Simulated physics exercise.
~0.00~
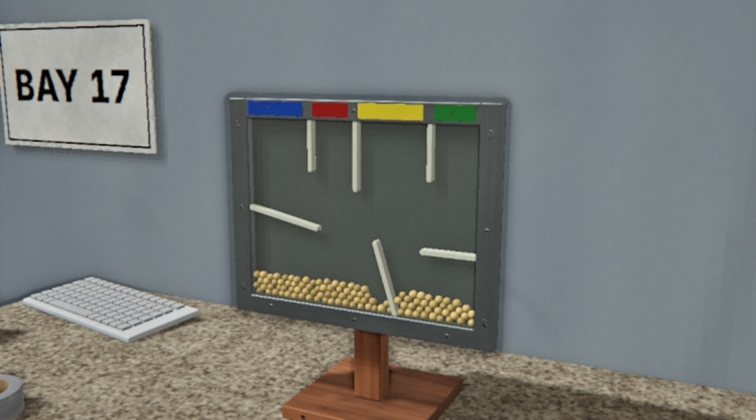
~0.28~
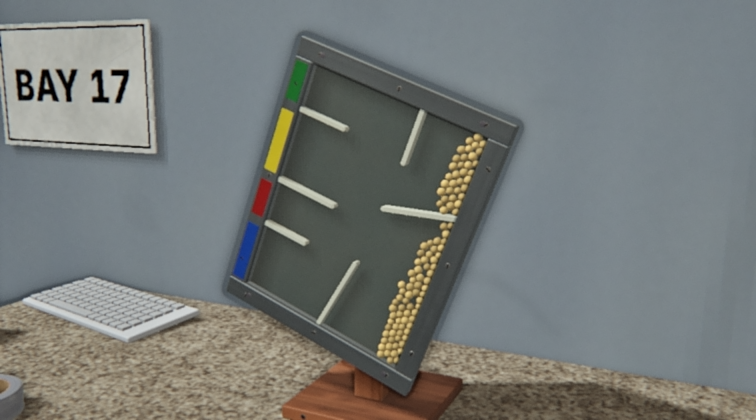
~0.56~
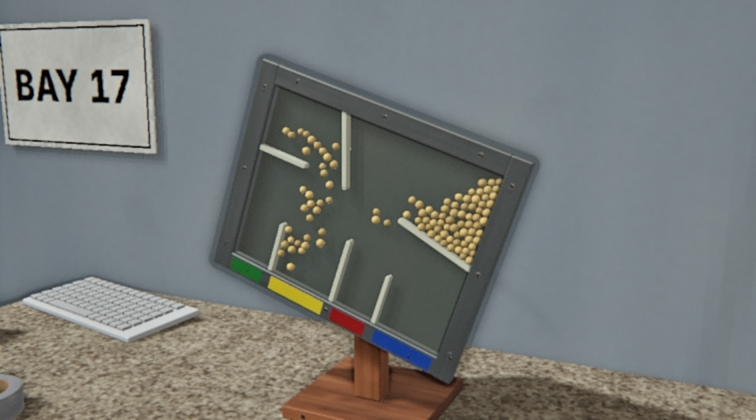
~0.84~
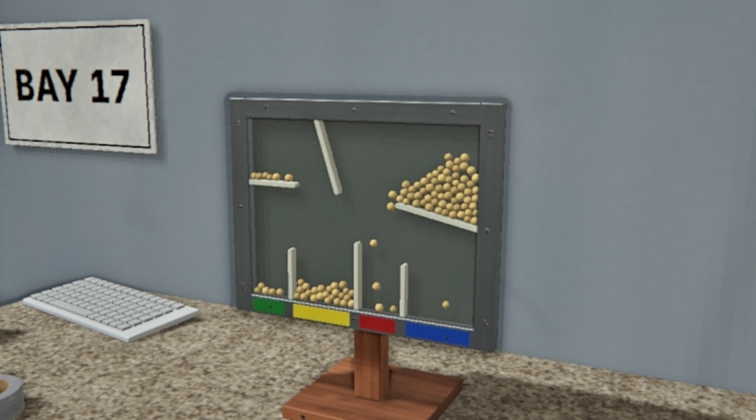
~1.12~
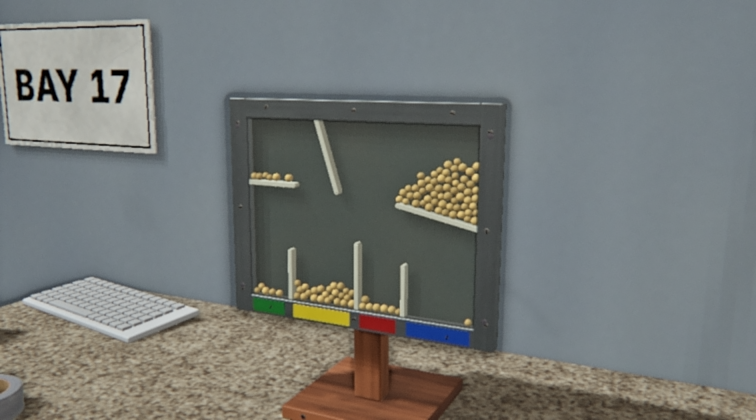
Framed case of small tan balls rotating upside down on a wooden stand, most settling on an inner ledge, some in yellow.
